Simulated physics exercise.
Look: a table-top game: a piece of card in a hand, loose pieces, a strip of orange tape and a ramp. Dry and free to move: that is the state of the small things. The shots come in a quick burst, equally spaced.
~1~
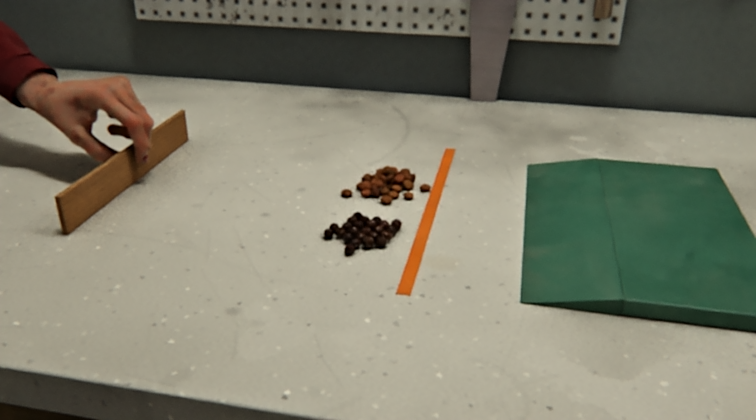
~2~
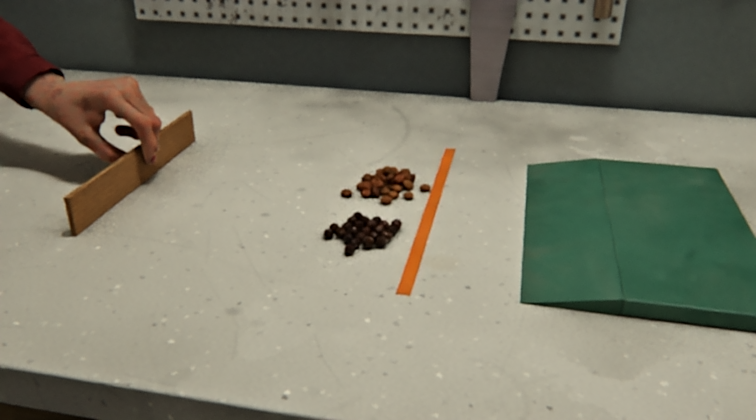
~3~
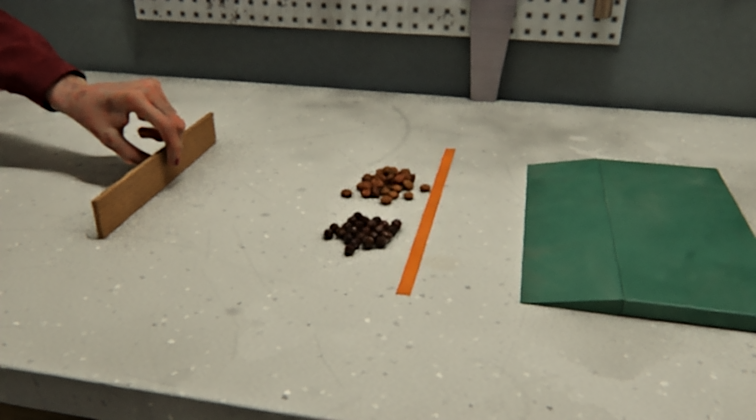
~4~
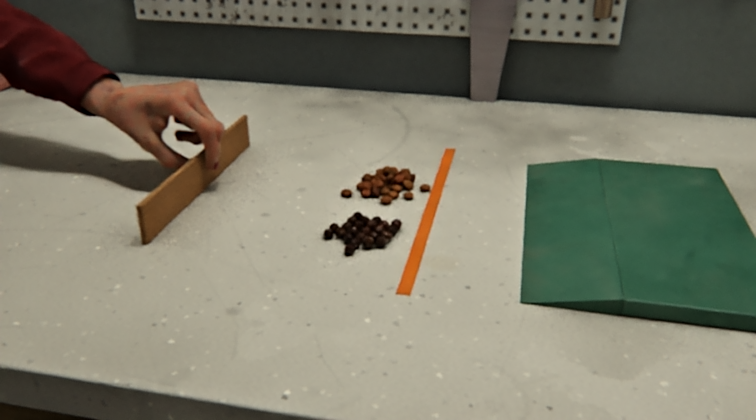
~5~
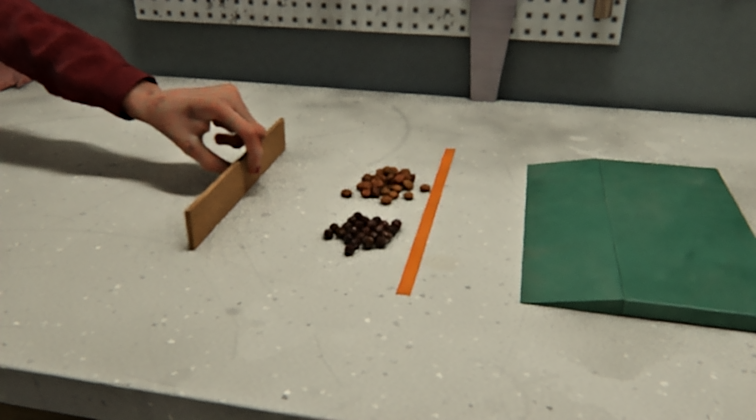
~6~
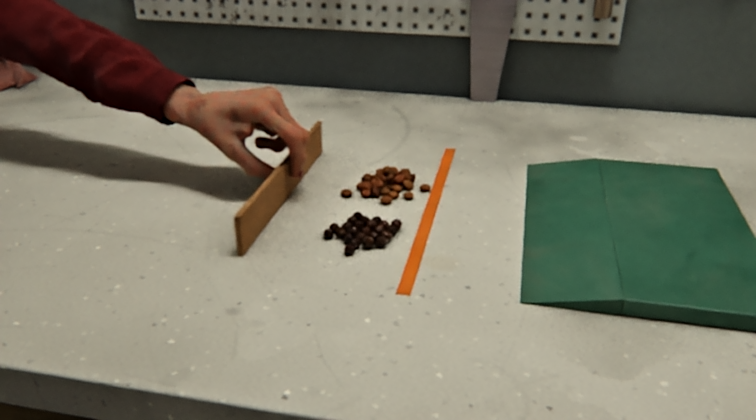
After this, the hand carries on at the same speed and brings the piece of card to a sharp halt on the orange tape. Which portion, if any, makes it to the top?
Going by each one, the front portion makes it, the back portion does not make it.
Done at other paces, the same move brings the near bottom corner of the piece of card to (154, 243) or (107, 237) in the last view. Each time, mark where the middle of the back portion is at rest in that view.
The middle stops roughly at (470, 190) the first time and at (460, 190) the second time.
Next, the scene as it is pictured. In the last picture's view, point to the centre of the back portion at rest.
Its centre settles around (515, 196).
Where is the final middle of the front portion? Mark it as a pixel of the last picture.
About (746, 233).
Then, 0.12 s on from there, piece of card still moving, near (376, 170); front portion the whole lot short of the ramp; back portion the whole lot short of the ramp.
Then, 0.25 s on from there, piece of card stopped at the orange tape; front portion a little on the ramp, all but a few short of the ramp; back portion the whole lot short of the ramp.
Then, 0.53 s on from there, piece of card stopped at the orange tape; front portion near two thirds past the top, near a third on the ramp; back portion near a quarter on the ramp, the bulk short of the ramp.
In the end, piece of card stopped at the orange tape; front portion the bulk past the top, a little short of the ramp; back portion none at all past the top, near a quarter on the ramp, the bulk short of the ramp.
